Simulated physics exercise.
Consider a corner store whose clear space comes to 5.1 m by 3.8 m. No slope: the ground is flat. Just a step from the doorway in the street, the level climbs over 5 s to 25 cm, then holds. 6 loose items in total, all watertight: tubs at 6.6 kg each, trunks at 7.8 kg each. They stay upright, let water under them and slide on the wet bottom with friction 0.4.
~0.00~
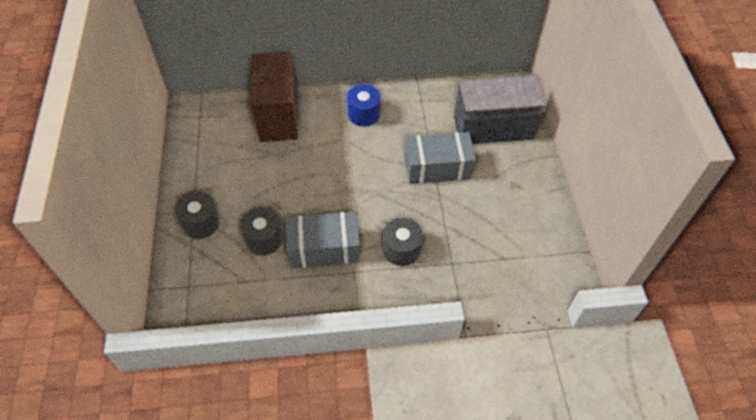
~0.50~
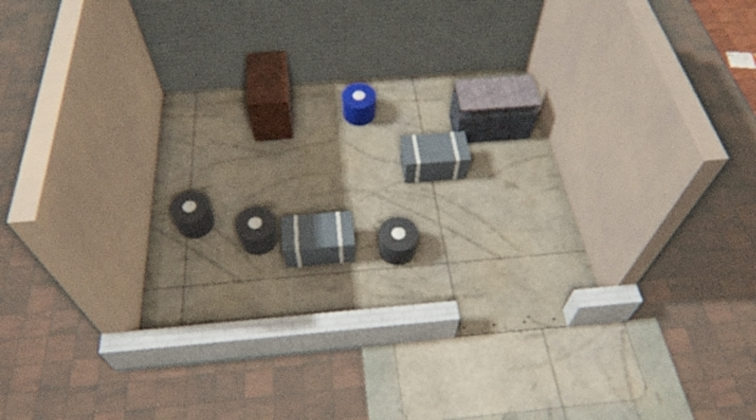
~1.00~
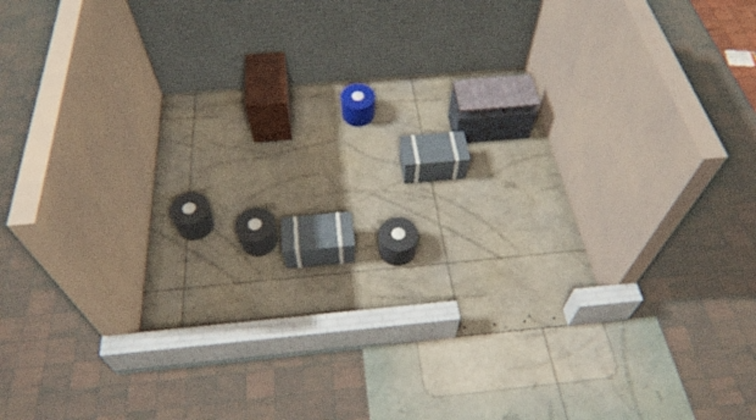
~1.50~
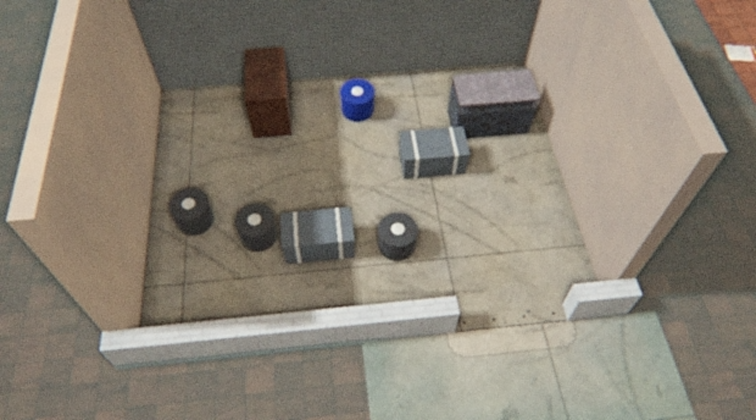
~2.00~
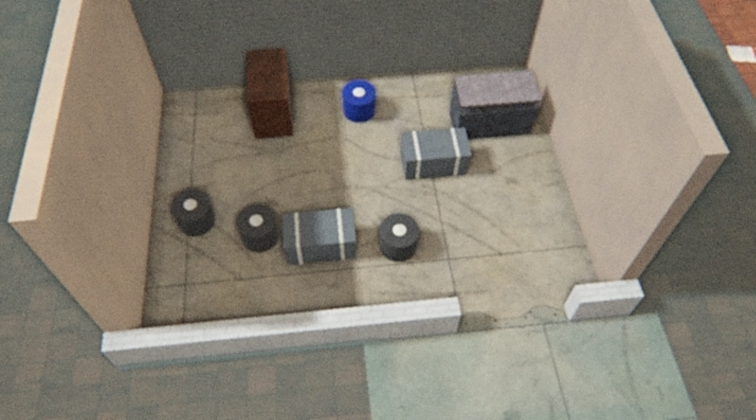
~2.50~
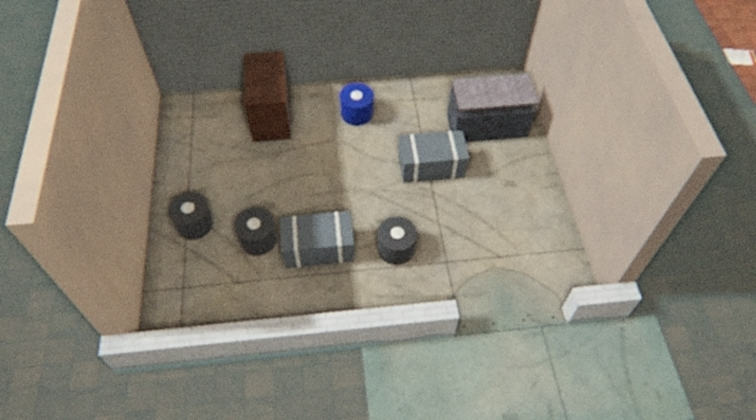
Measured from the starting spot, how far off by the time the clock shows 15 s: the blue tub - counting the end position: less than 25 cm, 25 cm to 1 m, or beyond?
Looks like it will be displaced a long way.
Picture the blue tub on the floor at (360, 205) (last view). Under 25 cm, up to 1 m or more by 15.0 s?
It goes a long way.
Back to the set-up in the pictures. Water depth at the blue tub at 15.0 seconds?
Depth: About 16 cm.
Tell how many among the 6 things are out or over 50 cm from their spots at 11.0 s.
Answer: 4.
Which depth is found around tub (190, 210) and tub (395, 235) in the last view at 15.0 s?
Close to 13 and 10 centimetres.
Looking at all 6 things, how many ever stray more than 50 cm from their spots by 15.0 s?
That makes 5.
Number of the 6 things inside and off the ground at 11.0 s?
3 of them.
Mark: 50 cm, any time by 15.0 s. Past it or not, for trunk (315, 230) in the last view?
The answer here is not bigger.
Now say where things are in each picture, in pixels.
The first picture shows the blue tub at (364, 96), on the bottom; 0.0 m2 under water; 0 of 6 have shifted.
The second picture shows the blue tub at (359, 96) rests on the ground; 0.0 m2 under water; 0 of 6 have shifted.
The third picture shows the blue tub at (358, 96) rests on the ground; water covers 0.0 m2; 0 of 6 have shifted.
The fourth picture shows the blue tub at (357, 92), on the bottom; 0.0 m2 under water; 0 of 6 have shifted.
The fifth picture shows the blue tub at (359, 92), on the bottom; water covers 0.0 m2; 0 of 6 have shifted.
The sixth picture shows the blue tub at (357, 96) rests on the ground; 0.5 m2 under water; 0 of 6 have shifted.
After 3.5 s the blue tub is near (357, 96), 0.0 m from its start, aground; 0 afloat.
After 6.8 s the blue tub is near (326, 73), 0.6 m from its start, afloat; 2 afloat.
After 11.0 s the blue tub is near (305, 109), 0.7 m from its start, afloat; 3 afloat.
After 15.0 s the blue tub is near (177, 268), 3.2 m from its start, afloat; 6 afloat.
